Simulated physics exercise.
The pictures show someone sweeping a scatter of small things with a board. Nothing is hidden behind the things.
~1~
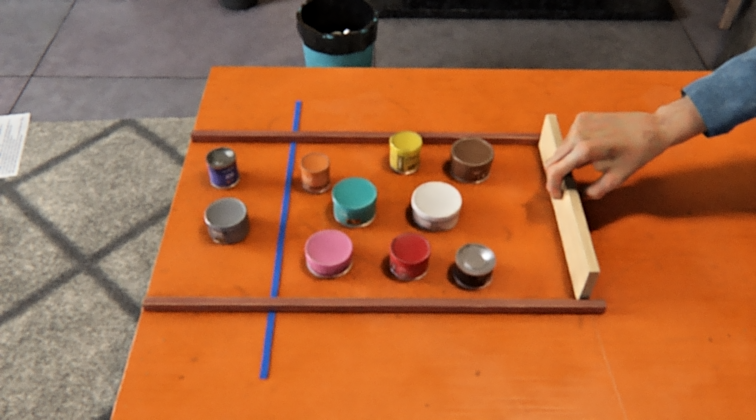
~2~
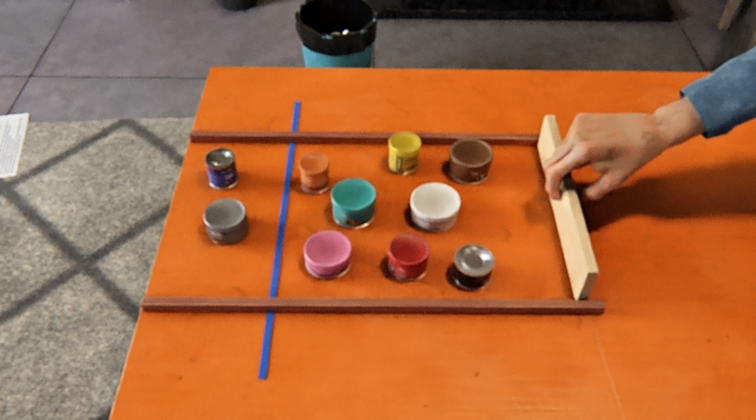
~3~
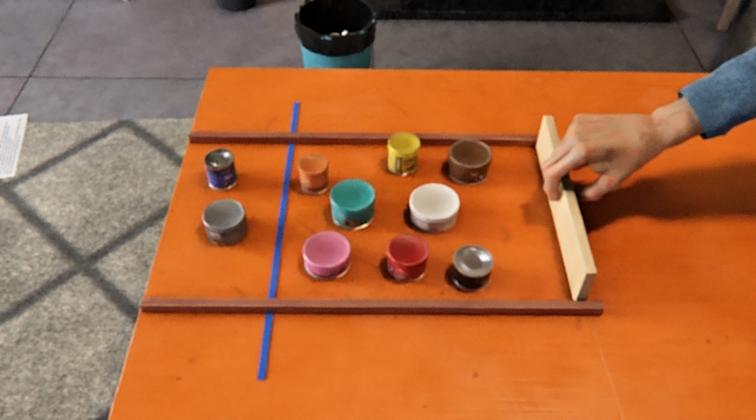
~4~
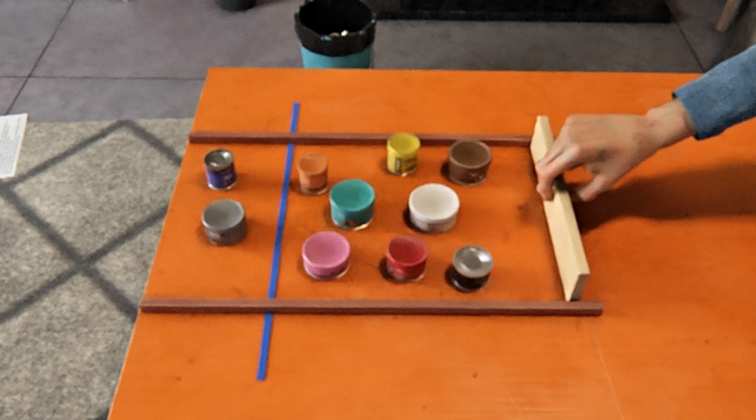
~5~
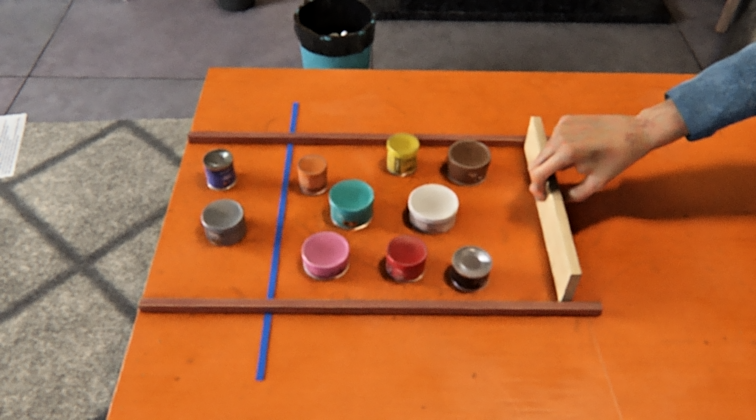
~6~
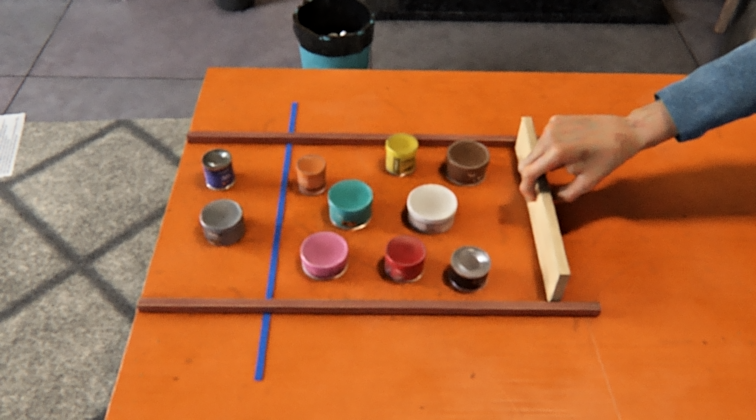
A hand slides an upright wooden board slightly left toward small colourful pots on an orange table.
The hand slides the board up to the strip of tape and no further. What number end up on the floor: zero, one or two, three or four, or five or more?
As it turns out, the number that fall off is zero.
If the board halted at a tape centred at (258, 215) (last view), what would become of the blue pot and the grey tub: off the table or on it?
The blue pot survives, the grey tub drops off.
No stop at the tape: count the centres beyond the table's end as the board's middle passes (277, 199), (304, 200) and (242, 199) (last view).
Past the end: 0, 0 and 1.
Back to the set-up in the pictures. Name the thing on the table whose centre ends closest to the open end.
Foremost is the grey tub.
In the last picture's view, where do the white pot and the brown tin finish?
Near (255, 208) and (264, 161).
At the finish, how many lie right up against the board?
In contact: 4.
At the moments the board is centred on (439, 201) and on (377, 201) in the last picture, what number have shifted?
First 5, then 7.
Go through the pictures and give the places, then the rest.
Blue pot (223, 168); grey tub (228, 221); orange pot (316, 174); board (566, 200); tape (284, 214), in the first frame.
Grey tub (227, 222); pink tin (328, 255), in the second frame.
Orange pot (314, 175); yellow tin (404, 155), in the third frame.
Blue pot (221, 170); brown tin (469, 162), in the fourth frame.
Grey tub (224, 223); white pot (433, 209), in the fifth frame.
Blue pot (219, 170); grey tub (223, 222); orange pot (312, 175); board (540, 203); tape (280, 216), in the sixth frame.
Early on, none off yet; blue pot at rest near (219, 170); grey tub at rest near (223, 222); orange pot at rest near (312, 175).
A while later, none off yet; blue pot at rest near (219, 170); grey tub travelled a little near (210, 219); orange pot travelled about its own width near (288, 179).
Finally, the number that fall off is zero.
